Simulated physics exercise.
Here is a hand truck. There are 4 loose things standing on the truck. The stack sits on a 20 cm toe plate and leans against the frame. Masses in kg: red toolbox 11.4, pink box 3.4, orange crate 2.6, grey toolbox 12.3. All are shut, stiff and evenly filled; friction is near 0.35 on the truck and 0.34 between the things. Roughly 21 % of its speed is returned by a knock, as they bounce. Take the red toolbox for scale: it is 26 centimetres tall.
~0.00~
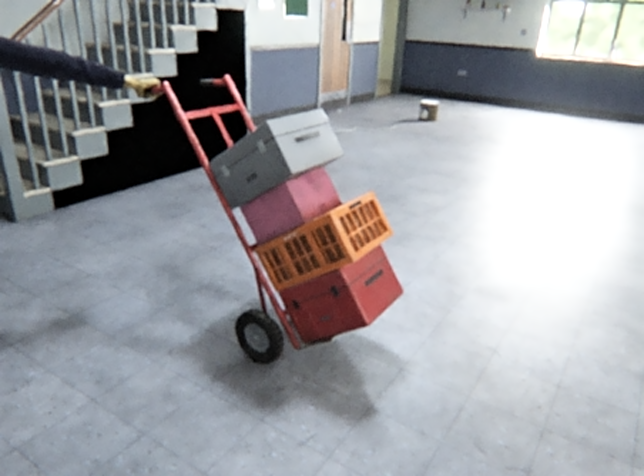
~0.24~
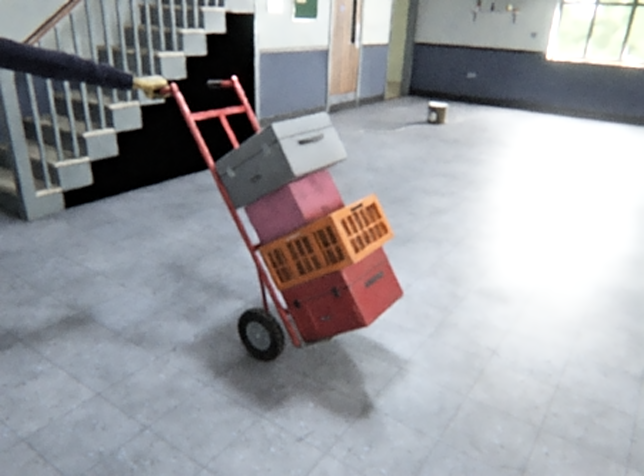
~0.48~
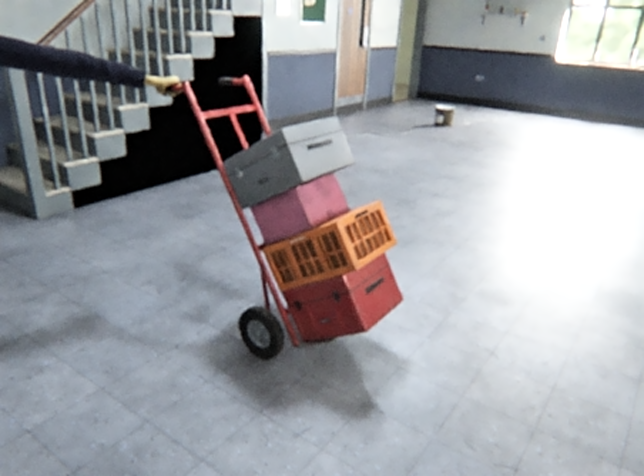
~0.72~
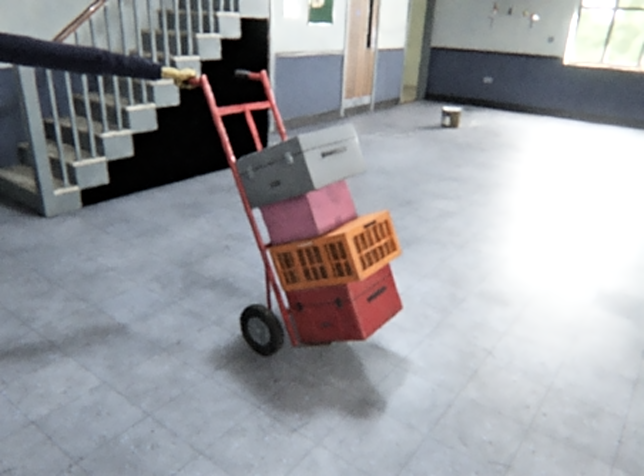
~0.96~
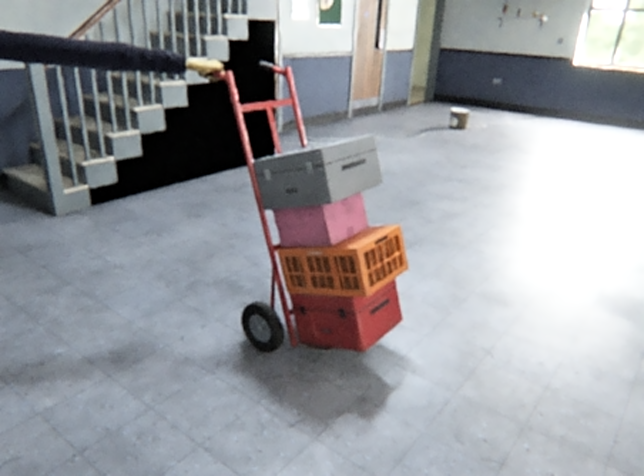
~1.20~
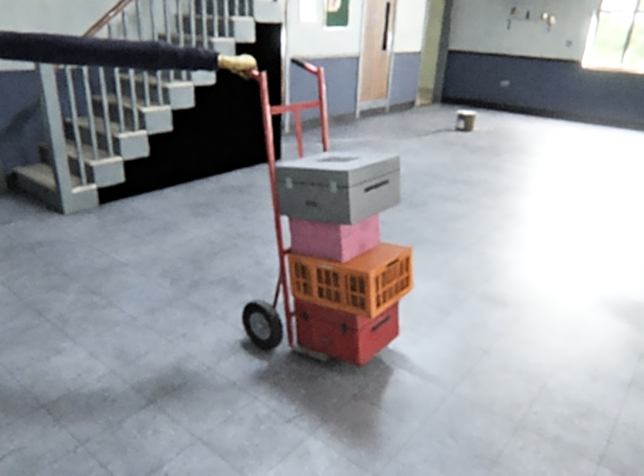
The clip opens on a red hand truck tilted back to the left, held by a gloved hand, with a red toolbox, an orange crate, a pink box and a grey toolbox stacked on it. The arm swings the handles rightward, slowly then faster, bringing the truck and stack nearly upright.
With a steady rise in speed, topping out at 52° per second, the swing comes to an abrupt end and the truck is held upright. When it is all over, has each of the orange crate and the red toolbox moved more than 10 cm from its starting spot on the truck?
As I see it, orange crate: Still in place; red toolbox: Still in place.
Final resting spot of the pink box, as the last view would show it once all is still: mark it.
Roughly pixel (361, 246).
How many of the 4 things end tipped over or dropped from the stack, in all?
It comes to 0.
Around 1.40 s, truck upright.
Around 1.50 s, truck upright; orange crate tipped 4° against what carries it near (363, 288); red toolbox tipped 4° against what carries it near (349, 326); grey toolbox tipped 4° against what carries it.
Finally (2.2 s), not toppled but over 10 cm from the start, grey toolbox; the other 3 still in place (within 10 cm). Final places as that camera would see them, orange crate near (365, 289), red toolbox near (349, 327).
